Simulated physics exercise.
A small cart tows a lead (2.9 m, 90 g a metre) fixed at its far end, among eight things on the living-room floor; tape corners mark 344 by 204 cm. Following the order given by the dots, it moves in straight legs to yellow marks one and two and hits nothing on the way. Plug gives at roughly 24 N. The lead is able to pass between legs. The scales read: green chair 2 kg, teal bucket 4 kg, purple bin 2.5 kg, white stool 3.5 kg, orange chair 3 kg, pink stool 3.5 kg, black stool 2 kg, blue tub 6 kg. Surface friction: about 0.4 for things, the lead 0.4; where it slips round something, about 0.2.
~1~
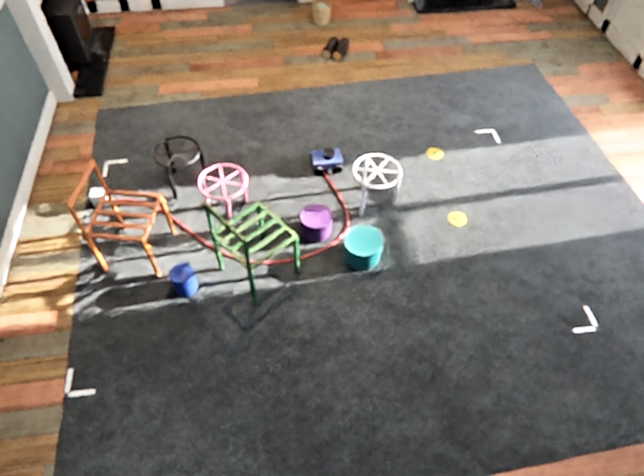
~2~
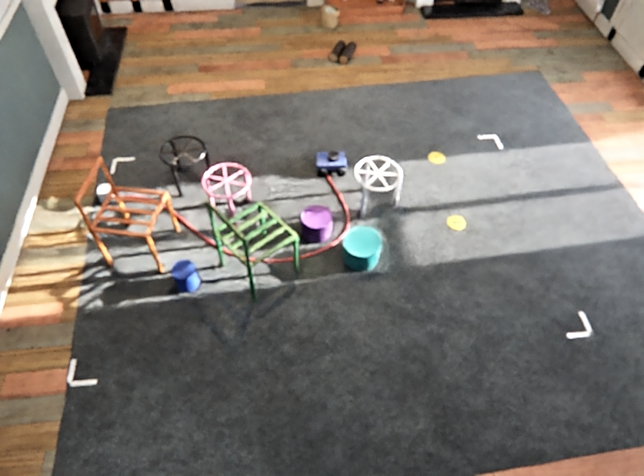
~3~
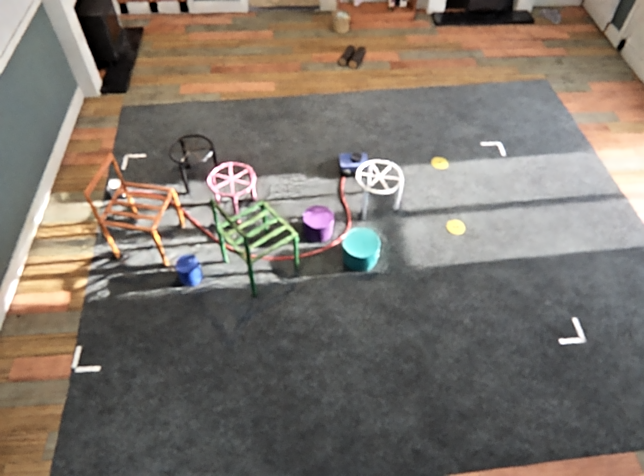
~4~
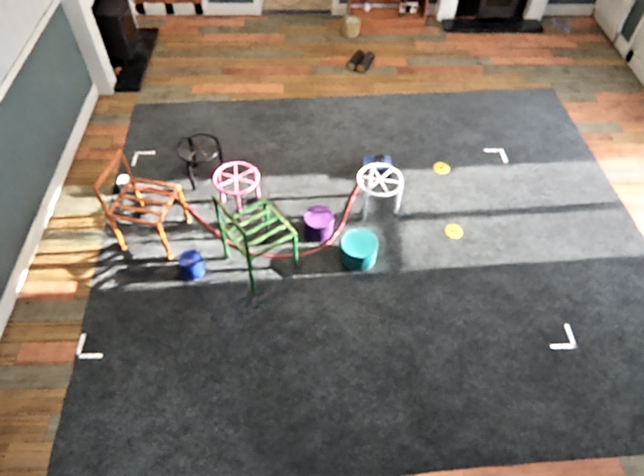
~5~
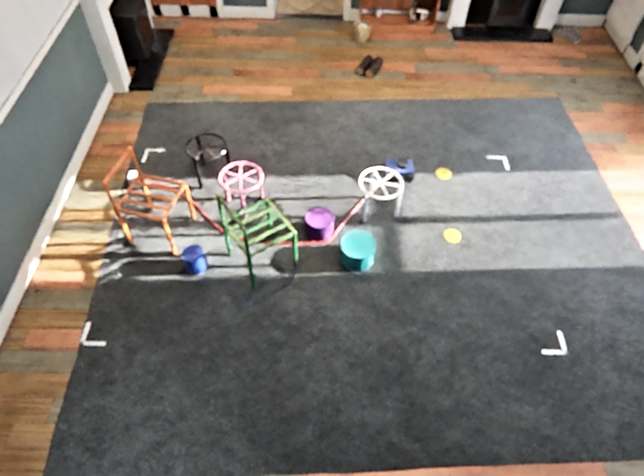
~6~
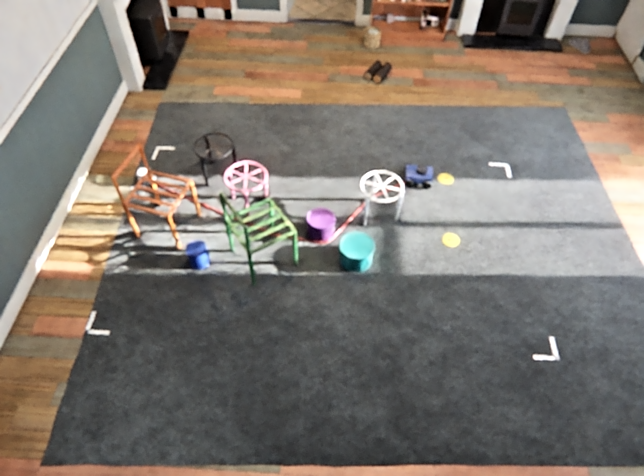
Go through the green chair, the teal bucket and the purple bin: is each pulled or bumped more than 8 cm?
Green chair: Yes, teal bucket: No, purple bin: Yes.
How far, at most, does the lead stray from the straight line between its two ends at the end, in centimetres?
Roughly 20 centimetres.
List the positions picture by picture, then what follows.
The first picture shows shows, green chair (254, 234); teal bucket (363, 240); purple bin (316, 215); marks (435, 154) (457, 219); lead runs through (193, 234) (335, 190); cart (320, 166).
In the second picture, shows, lead runs through (337, 192); cart (325, 168).
In the third picture, shows, lead runs through (342, 193); cart (348, 168).
The fourth picture shows shows, cart (371, 170).
The fifth picture shows shows, cart (393, 173).
The sixth picture shows shows, green chair (260, 224); teal bucket (357, 245); purple bin (321, 218); lead runs through (343, 227); cart (412, 179).
Next, cart at (438, 180), 17 N at the fixed end; purple bin 23 cm off its start, green chair 6 cm off its start.
Then, cart at (446, 199), 5 N at the fixed end; purple bin 23 cm off its start, green chair 14 cm off its start.
After that, cart at (445, 221), 8 N at the fixed end; purple bin 23 cm off its start at (314, 198), green chair 14 cm off its start at (266, 211).
Later, cart at (447, 237), 10 N at the fixed end; purple bin 23 cm off its start, green chair 14 cm off its start, white stool 8 cm off its start.
At the end, cart at (447, 237), 10 N at the fixed end; purple bin 23 cm off its start at (314, 198), green chair 14 cm off its start at (266, 211), teal bucket 0 cm off its start at (357, 245), white stool 8 cm off its start at (385, 192).
